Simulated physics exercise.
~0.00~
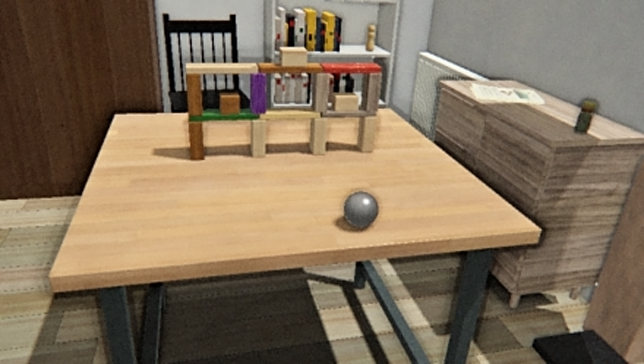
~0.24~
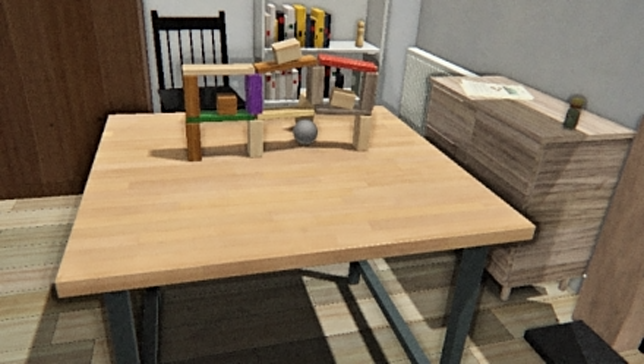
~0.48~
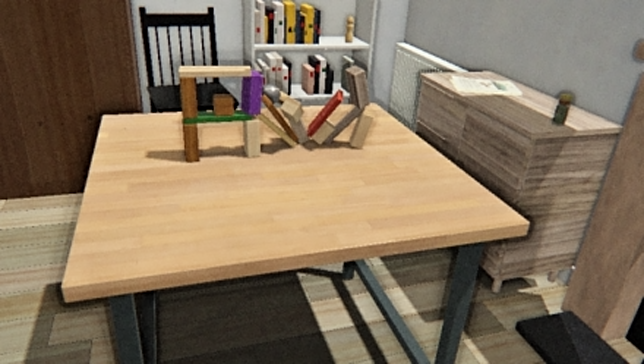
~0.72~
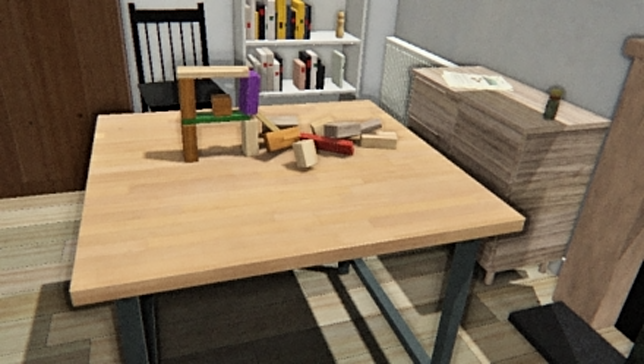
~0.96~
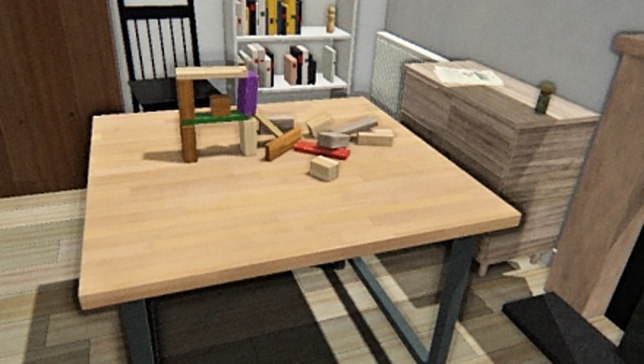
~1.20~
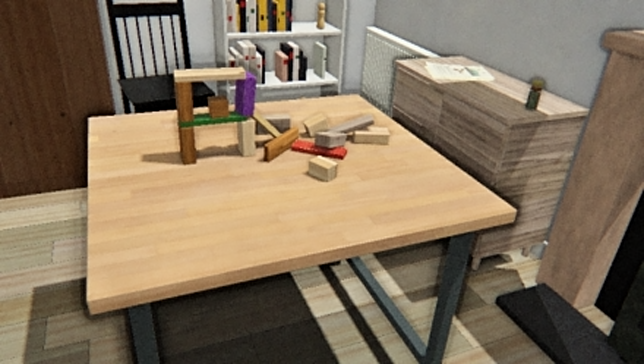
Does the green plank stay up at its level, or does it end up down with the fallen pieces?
The green plank stays up at its level, in the left part of the structure that is still standing.
In a room with a bookshelf and a dark chair, a two-level structure of wooden blocks stands on a table, with a grey ball in front of it. The ball rolls away from the viewer and in among the posts on the right side, and the boards above begin to tilt. The red plank and its neighbours then drop inward in a steep V. That side collapses into a loose heap, and one small block comes to rest nearer the front. The left side stays standing, with its green plank and purple post still up.
